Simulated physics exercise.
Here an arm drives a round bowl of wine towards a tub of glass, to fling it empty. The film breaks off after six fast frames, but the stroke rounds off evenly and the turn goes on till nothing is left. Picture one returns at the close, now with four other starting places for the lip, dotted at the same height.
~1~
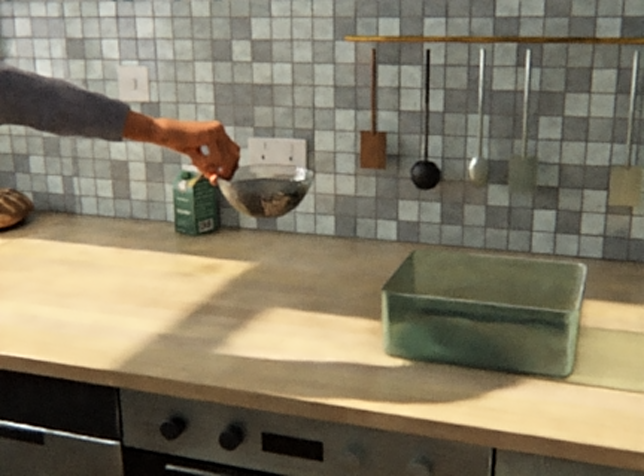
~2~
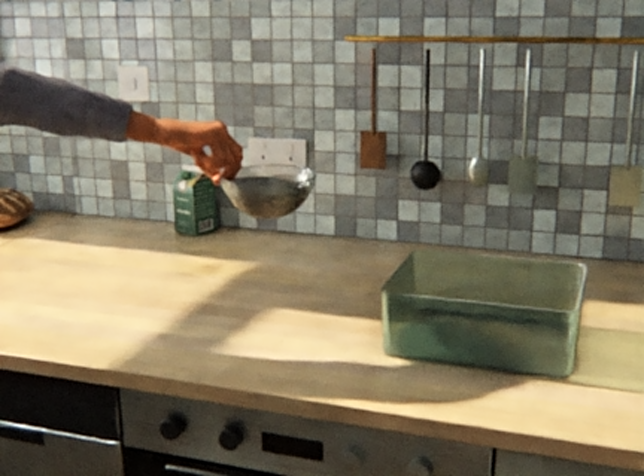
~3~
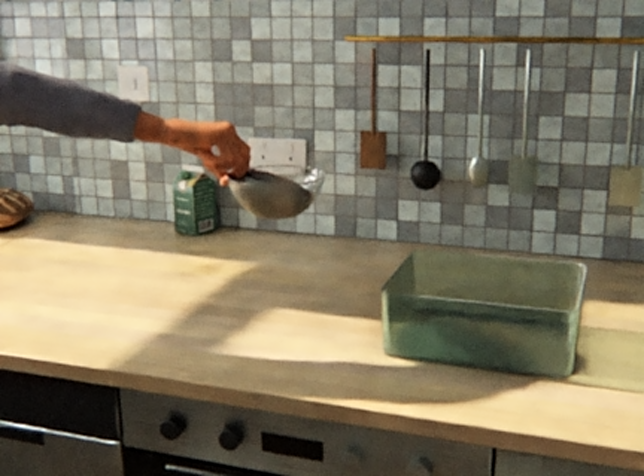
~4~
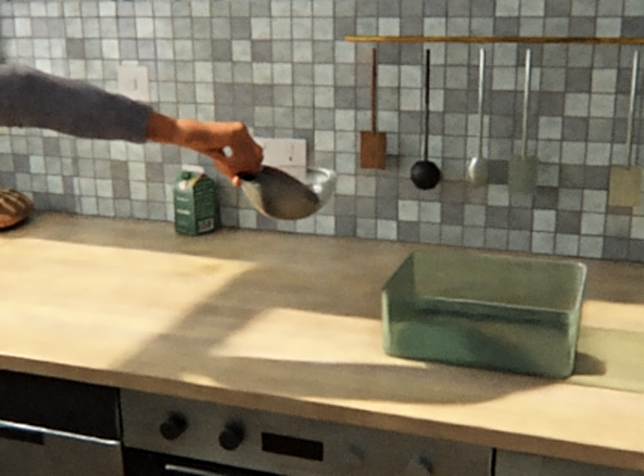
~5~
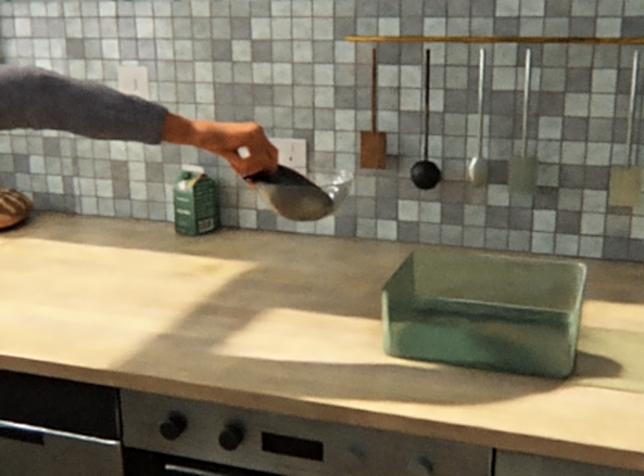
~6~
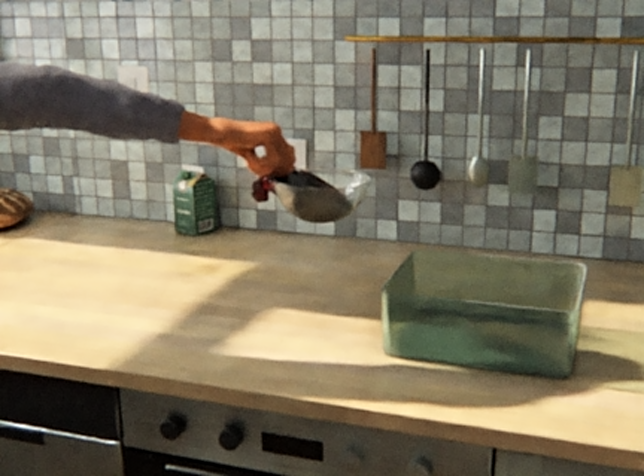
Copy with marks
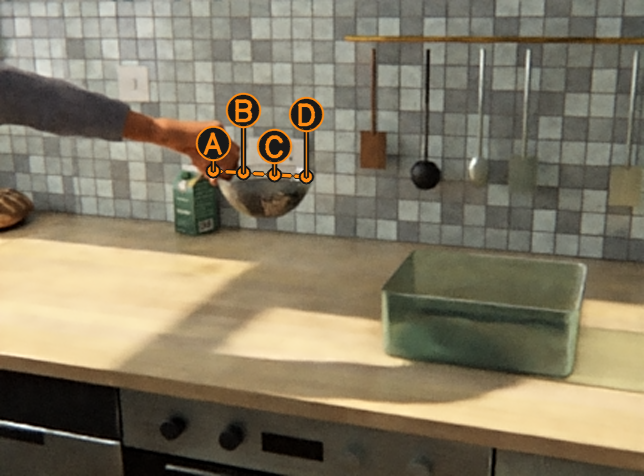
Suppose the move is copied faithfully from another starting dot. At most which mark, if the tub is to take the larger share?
I would pick spot C.
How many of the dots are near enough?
Two.
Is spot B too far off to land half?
Yes.
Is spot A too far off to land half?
Yes.
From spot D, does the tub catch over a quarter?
Yes, clearly.
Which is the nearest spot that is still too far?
Spot B.
In orange, A at (213, 171); B at (243, 172); C at (274, 174); D at (306, 176).
With A, about 11 % lands in the tub, 87 % falls short.
With B, about 37 % lands in the tub, 60 % falls short and 3 % goes beside or beyond.
With C, about 64 % lands in the tub, 32 % falls short and 3 % goes beside or beyond.
With D, about 78 % lands in the tub, 16 % falls short and 6 % goes beside or beyond.
